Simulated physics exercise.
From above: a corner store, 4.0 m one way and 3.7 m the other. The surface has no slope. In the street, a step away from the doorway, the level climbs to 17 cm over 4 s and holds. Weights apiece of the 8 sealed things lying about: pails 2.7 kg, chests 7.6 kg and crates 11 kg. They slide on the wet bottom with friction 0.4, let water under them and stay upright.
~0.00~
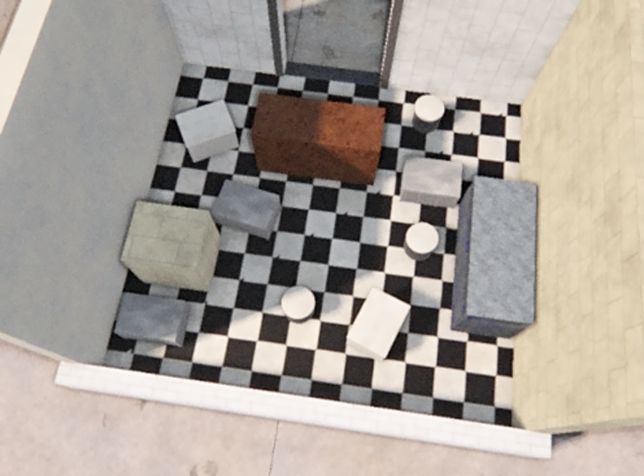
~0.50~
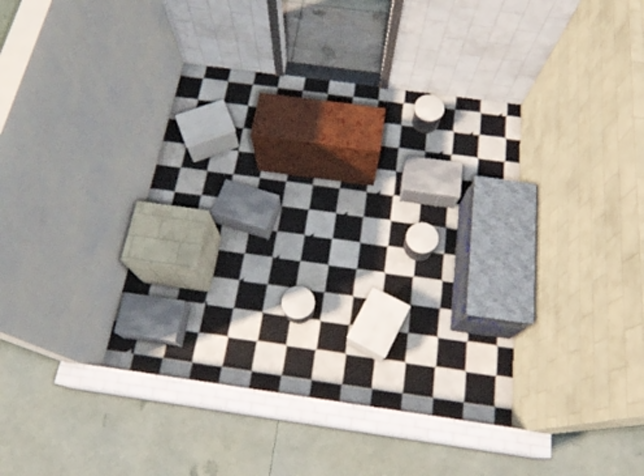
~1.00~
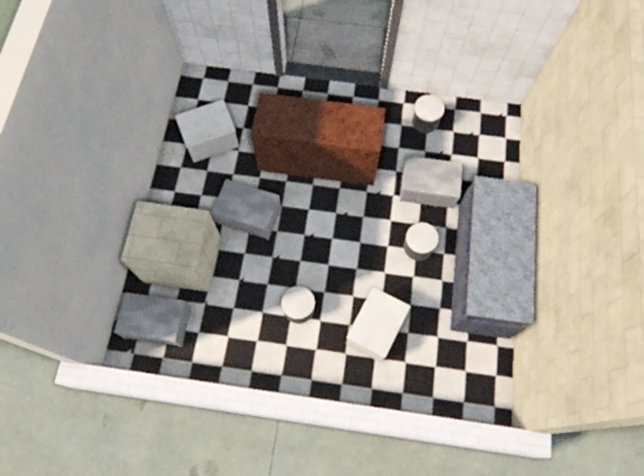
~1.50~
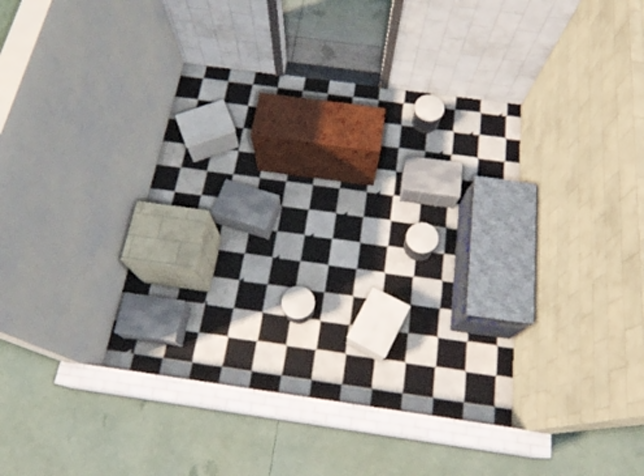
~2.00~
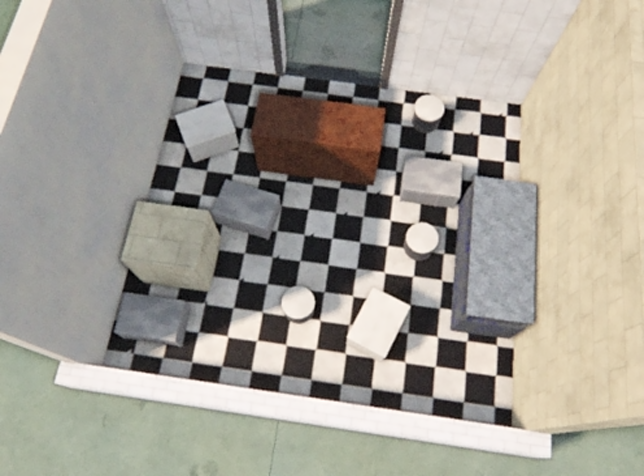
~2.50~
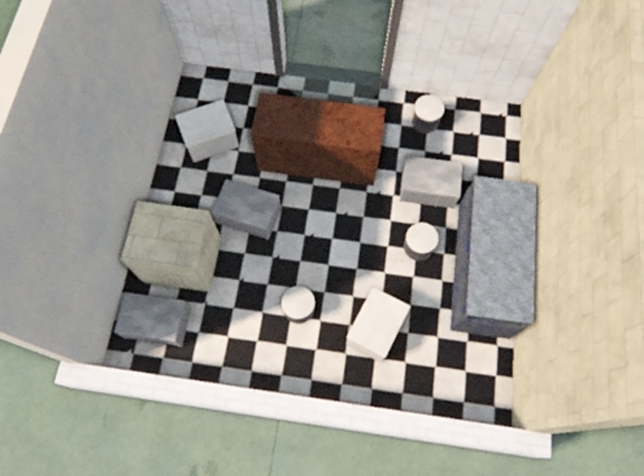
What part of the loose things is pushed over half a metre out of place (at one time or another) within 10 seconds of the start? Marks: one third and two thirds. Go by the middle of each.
It is from one to two thirds.
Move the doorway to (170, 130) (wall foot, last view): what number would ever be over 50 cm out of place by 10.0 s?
Then 5.
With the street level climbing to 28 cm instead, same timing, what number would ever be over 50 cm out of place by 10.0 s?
In that case 8 of them.
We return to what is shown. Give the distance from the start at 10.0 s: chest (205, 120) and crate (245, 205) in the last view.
In turn: 40 cm, 30 cm.
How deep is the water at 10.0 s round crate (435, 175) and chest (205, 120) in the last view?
About 4 and 6 cm.
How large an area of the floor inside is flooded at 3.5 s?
About 1.0 m2.
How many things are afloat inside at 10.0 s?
At that moment 2.
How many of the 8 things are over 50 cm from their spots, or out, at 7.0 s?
I count 2.
After 3.5 s 0 of 8 are over 50 cm from their spots; 0 afloat.
After 4.5 s 0 of 8 are over 50 cm from their spots; 0 afloat.
After 7.0 s 2 of 8 are over 50 cm from their spots; 2 afloat.
After 10.0 s 1 of 8 are over 50 cm from their spots, and 3 have been at some point; 2 afloat.
